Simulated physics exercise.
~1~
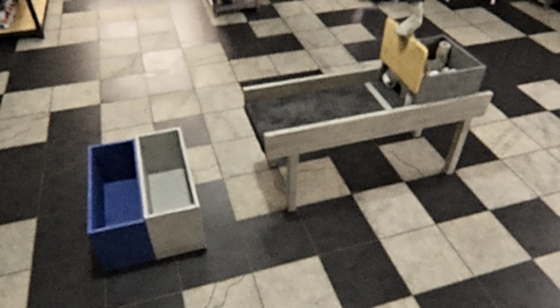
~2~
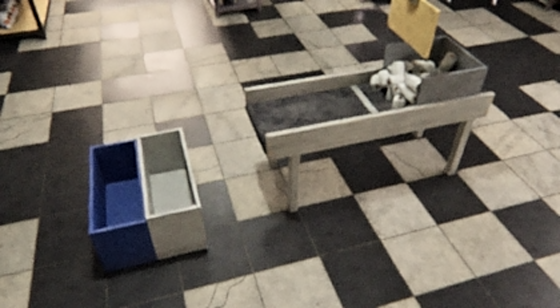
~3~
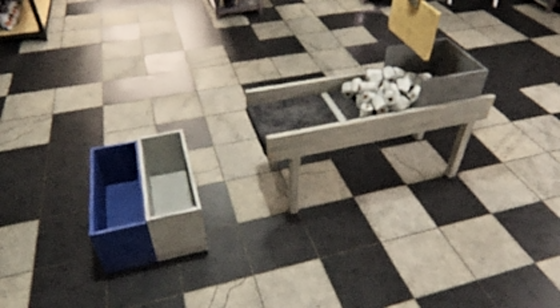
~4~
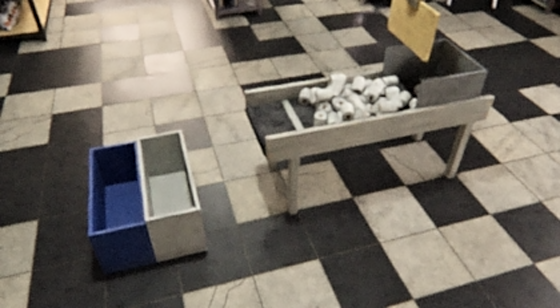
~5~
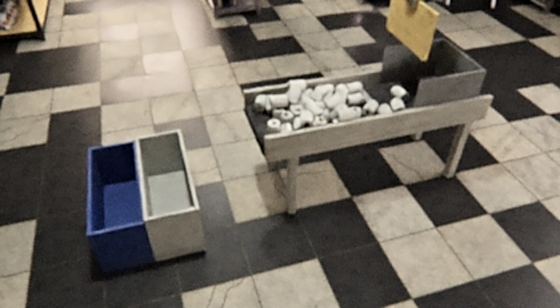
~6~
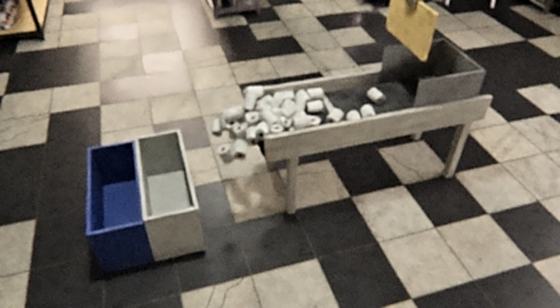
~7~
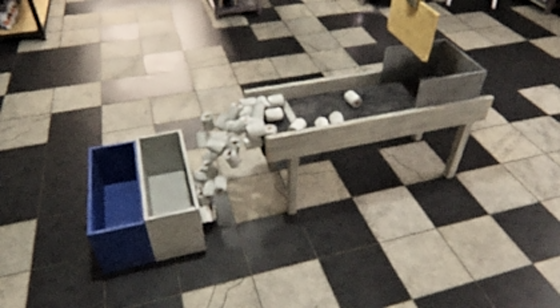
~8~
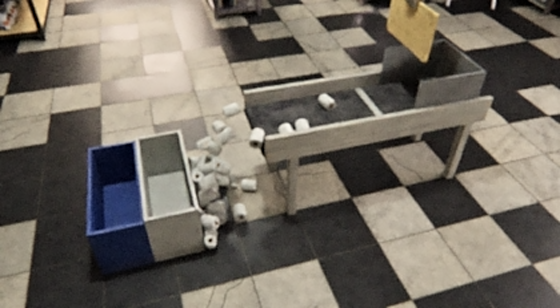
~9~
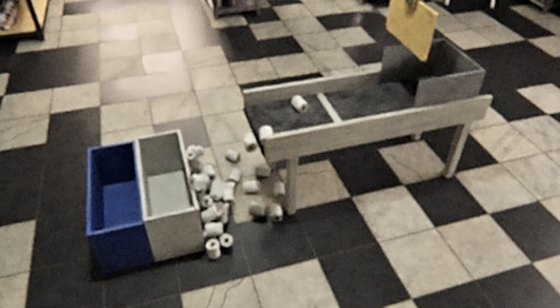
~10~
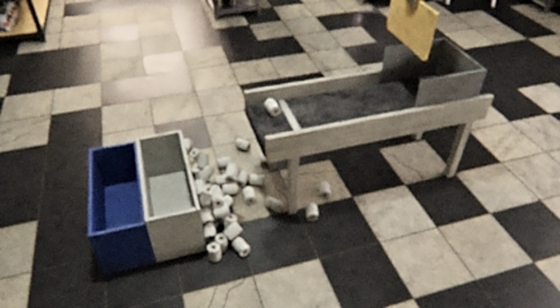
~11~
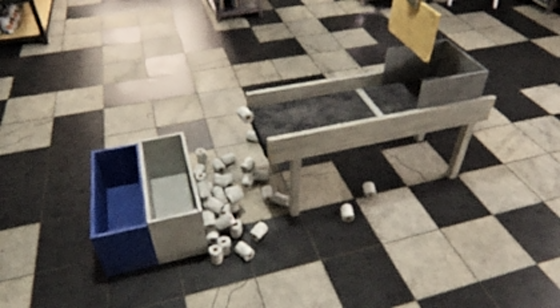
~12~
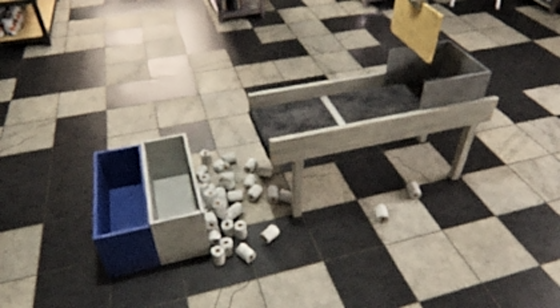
White paper rolls ride the belt left and spill onto the floor beside the white tub.
